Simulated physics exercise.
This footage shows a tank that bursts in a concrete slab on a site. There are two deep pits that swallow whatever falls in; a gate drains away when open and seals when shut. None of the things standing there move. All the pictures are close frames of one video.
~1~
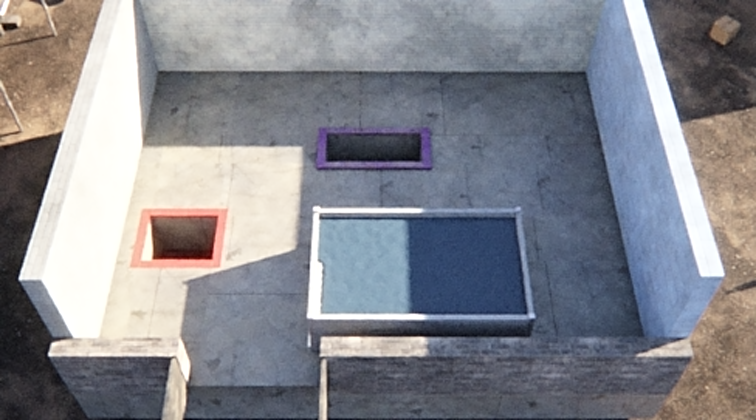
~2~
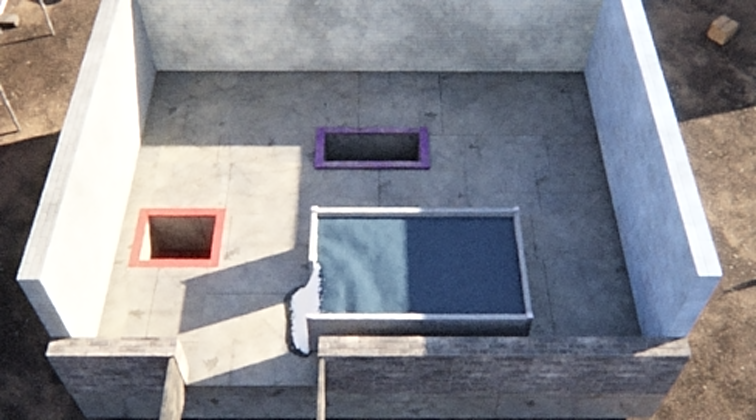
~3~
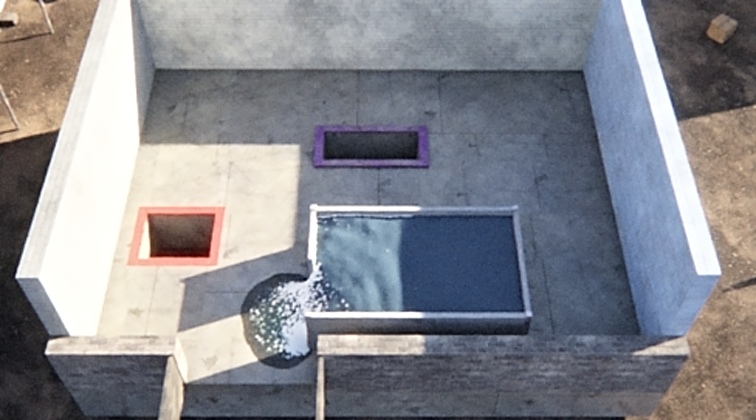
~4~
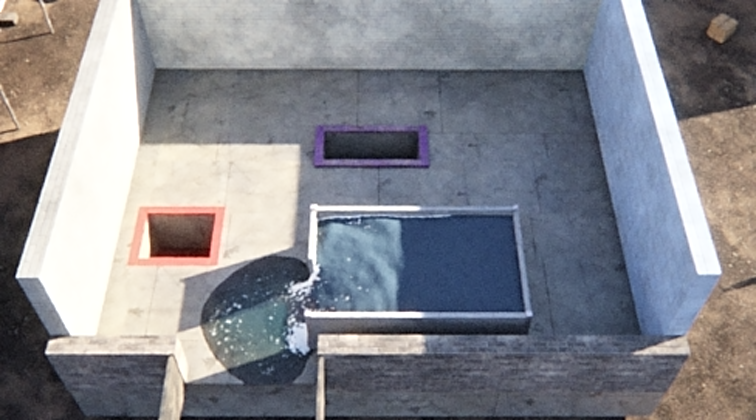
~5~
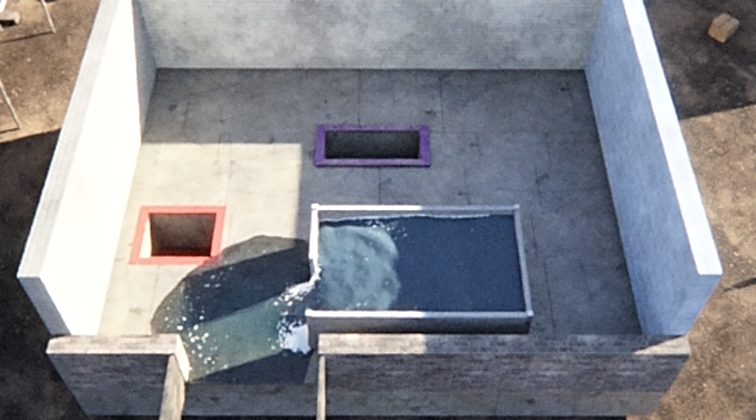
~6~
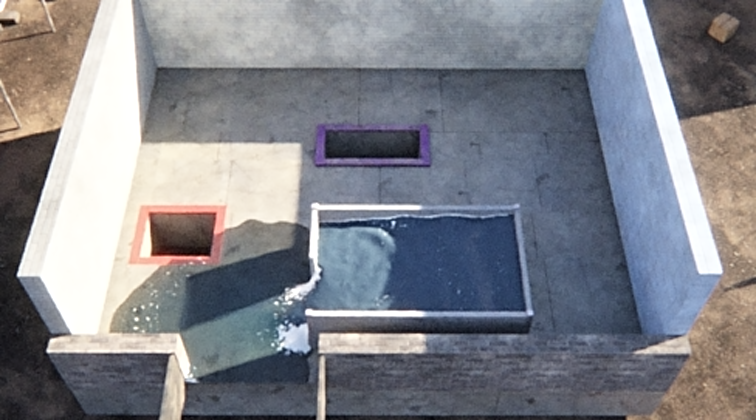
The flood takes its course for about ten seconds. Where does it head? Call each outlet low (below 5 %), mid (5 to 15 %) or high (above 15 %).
Outlets - gate: High; red pit: High; purple pit: Low.
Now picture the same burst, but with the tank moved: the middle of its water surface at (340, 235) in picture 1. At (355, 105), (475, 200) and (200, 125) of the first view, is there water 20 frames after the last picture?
Taking them as they were asked, they come out bone dry, bone dry, soaked.
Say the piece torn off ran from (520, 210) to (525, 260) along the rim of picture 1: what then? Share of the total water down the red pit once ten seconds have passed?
Red: 8 %.
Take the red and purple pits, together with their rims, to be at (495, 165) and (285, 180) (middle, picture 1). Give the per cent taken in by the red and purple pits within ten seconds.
Roughly, in per cent: Red 4, purple 2.
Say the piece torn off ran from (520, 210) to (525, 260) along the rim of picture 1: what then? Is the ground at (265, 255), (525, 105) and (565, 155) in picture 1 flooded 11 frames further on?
In the order asked: Out of reach, sodden, sodden.
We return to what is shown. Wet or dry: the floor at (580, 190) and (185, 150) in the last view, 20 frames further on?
Well, the first is dry underfoot and the second is wet underfoot.
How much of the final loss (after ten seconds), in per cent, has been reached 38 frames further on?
Near 75 in a hundred.
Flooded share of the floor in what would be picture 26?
It comes to roughly 30 in a hundred.
A moment on, water covers 15 % of the floor; the gate 4 %, the red pit 1 %, the purple pit 0 %.
Next, water covers 20 % of the floor; the gate 8 %, the red pit 5 %, the purple pit 0 %.
Then, water covers 30 % of the floor; the gate 12 %, the red pit 14 %, the purple pit 0 %.
Later, water covers 35 % of the floor; the gate 18 %, the red pit 27 %, the purple pit 0 %.
In the end, water covers 45 % of the floor; the gate 23 %, the red pit 38 %, the purple pit 0 %.
